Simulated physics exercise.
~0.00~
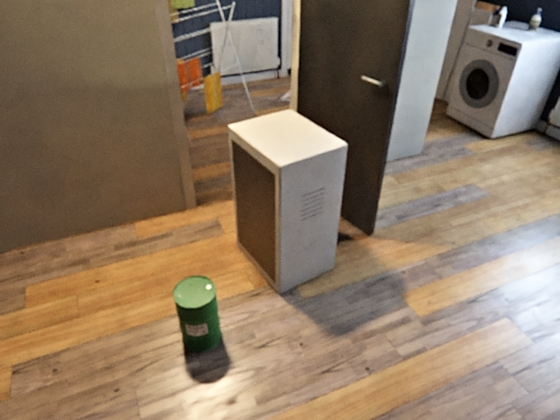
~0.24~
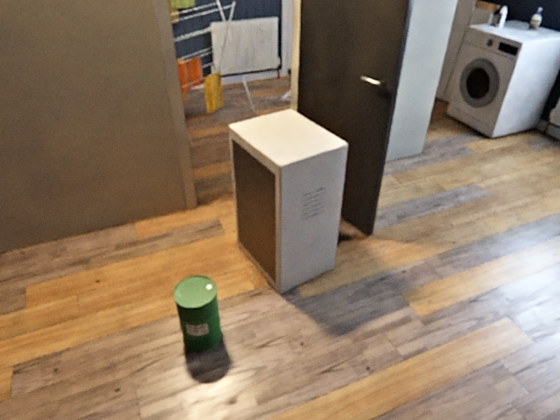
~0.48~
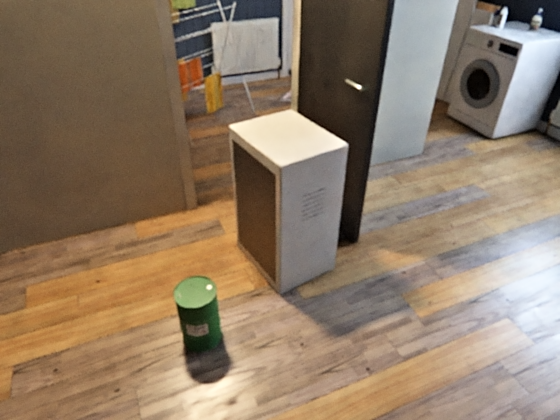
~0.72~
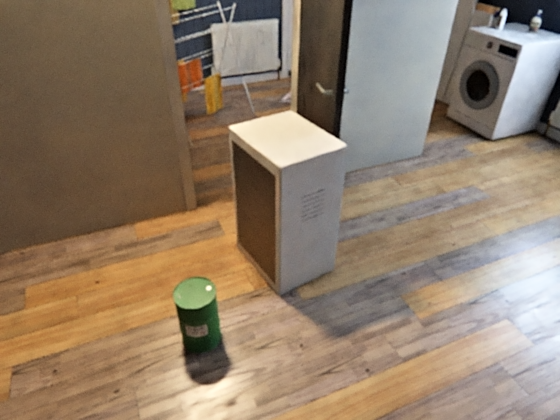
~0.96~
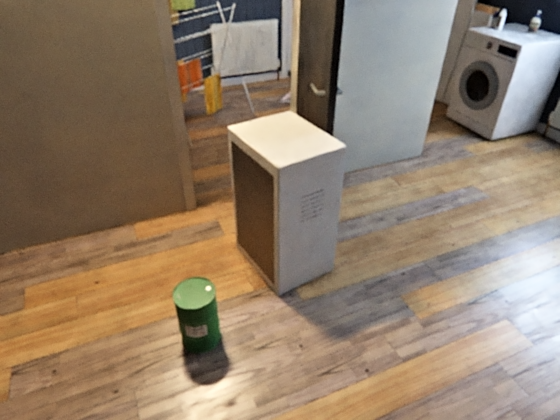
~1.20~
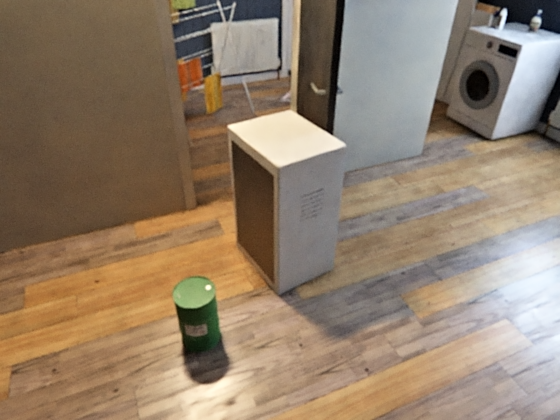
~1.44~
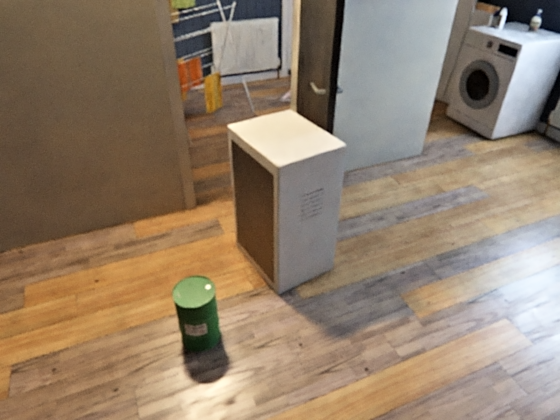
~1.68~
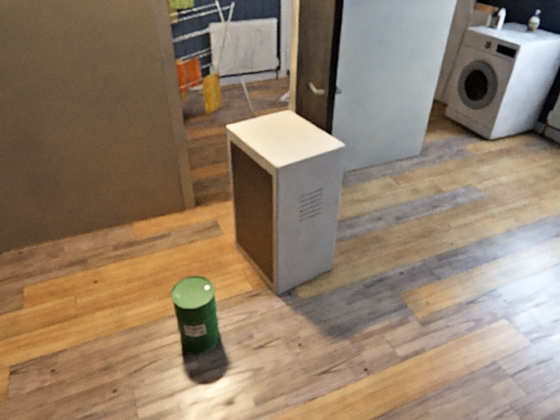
In a wood-floored room, a dark-edged door swings leftward and stops ajar behind a boxy white unit, a green canister standing nearby.
